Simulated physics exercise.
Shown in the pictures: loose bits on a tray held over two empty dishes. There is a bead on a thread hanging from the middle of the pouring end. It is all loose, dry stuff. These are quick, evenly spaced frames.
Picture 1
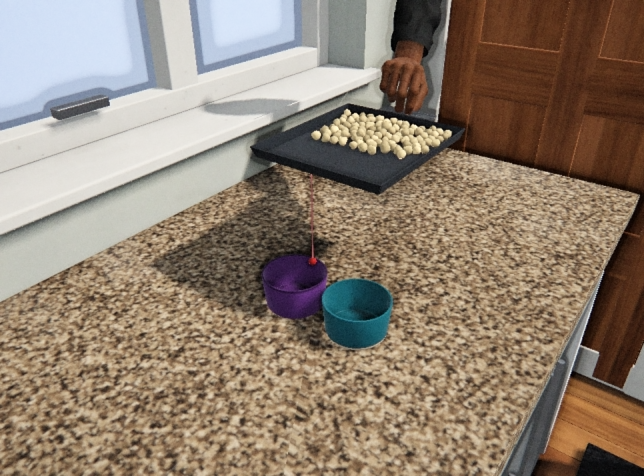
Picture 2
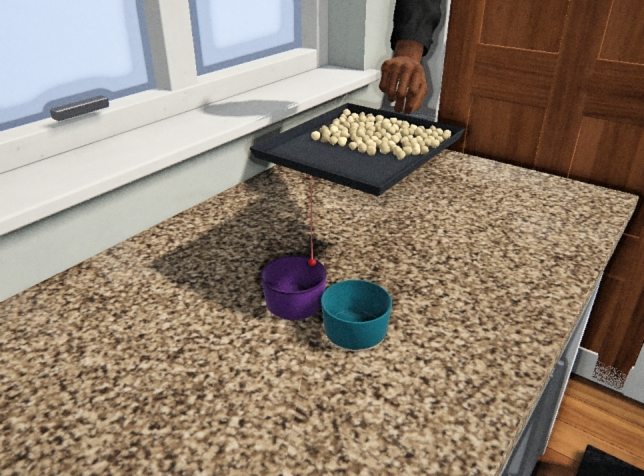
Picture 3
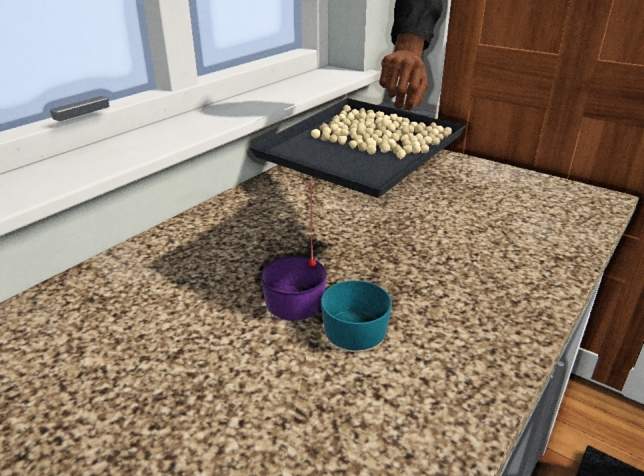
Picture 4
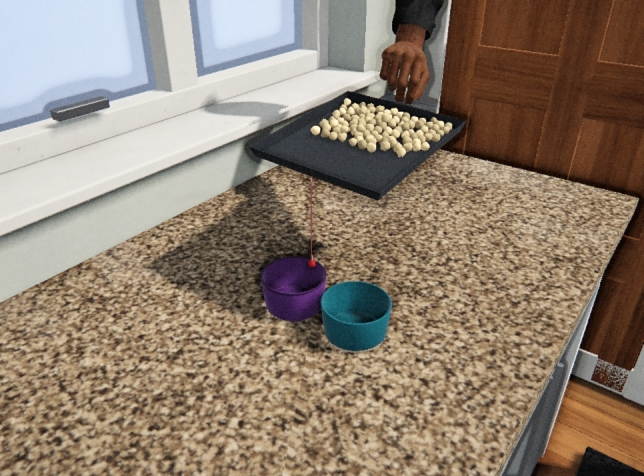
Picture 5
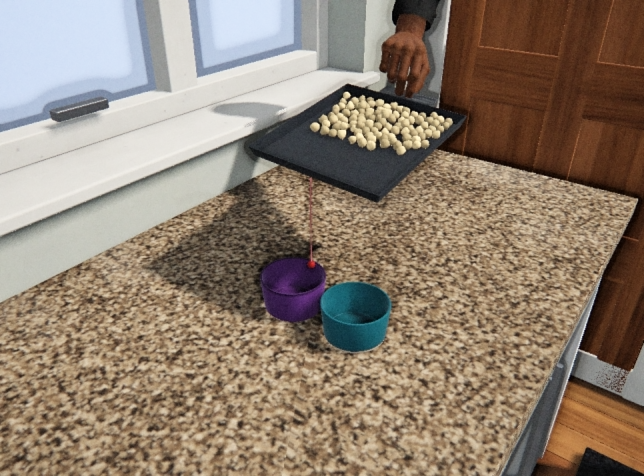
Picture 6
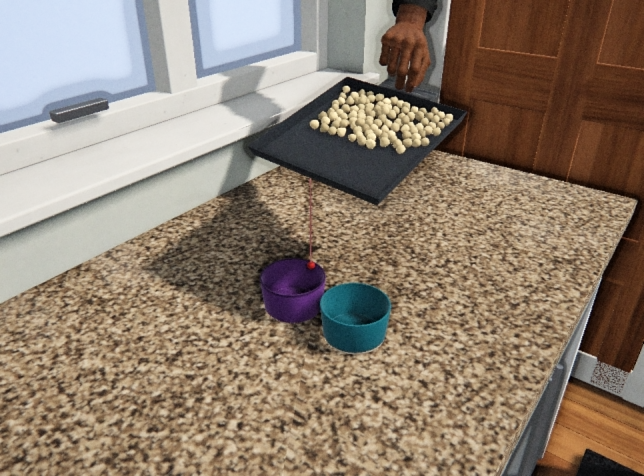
On a speckled stone counter beside a window, a hand holds a dark tray of pale, round nuts level above a purple dish and a teal dish, with a red bead hanging on a thread. The tray then tilts slightly, its near right corner dipping lowest, while the nuts stay bunched toward the back.
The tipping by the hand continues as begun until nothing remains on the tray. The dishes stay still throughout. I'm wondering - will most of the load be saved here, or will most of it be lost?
Most of it is saved.
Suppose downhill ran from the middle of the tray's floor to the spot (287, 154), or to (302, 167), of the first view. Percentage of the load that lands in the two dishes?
Roughly 10 % in the first case and 30 % in the second.
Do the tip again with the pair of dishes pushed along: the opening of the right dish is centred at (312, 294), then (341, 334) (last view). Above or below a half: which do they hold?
So that's a lesser portion the first time round, a lesser portion the second.
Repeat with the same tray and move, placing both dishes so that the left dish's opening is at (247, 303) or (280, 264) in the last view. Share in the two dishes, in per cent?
You'd get near 0 per cent and afterwards near 50 per cent.
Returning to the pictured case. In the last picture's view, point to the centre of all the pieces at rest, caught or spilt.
The centre comes to rest near (354, 327).
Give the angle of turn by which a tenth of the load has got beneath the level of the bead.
55 degrees.
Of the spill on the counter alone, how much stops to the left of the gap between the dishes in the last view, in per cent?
Close to 50 per cent.
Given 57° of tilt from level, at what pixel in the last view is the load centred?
The middle of the pieces sits at roughly (363, 167).
Soon after the last picture, tray tipped steeply; most on the tray; a small part in the right dish; a stray few outside both; a small part in the air.
A little later, tray tipped right over; a small part on the tray; about half in the right dish; a stray few in the left dish; about a quarter outside both; about a quarter in the air.
Later still, tray tipped past a quarter turn; most in the right dish; a stray few in the left dish; about a quarter outside both.
At rest, tray tipped past a quarter turn; most in the right dish; a stray few in the left dish; about a quarter outside both.
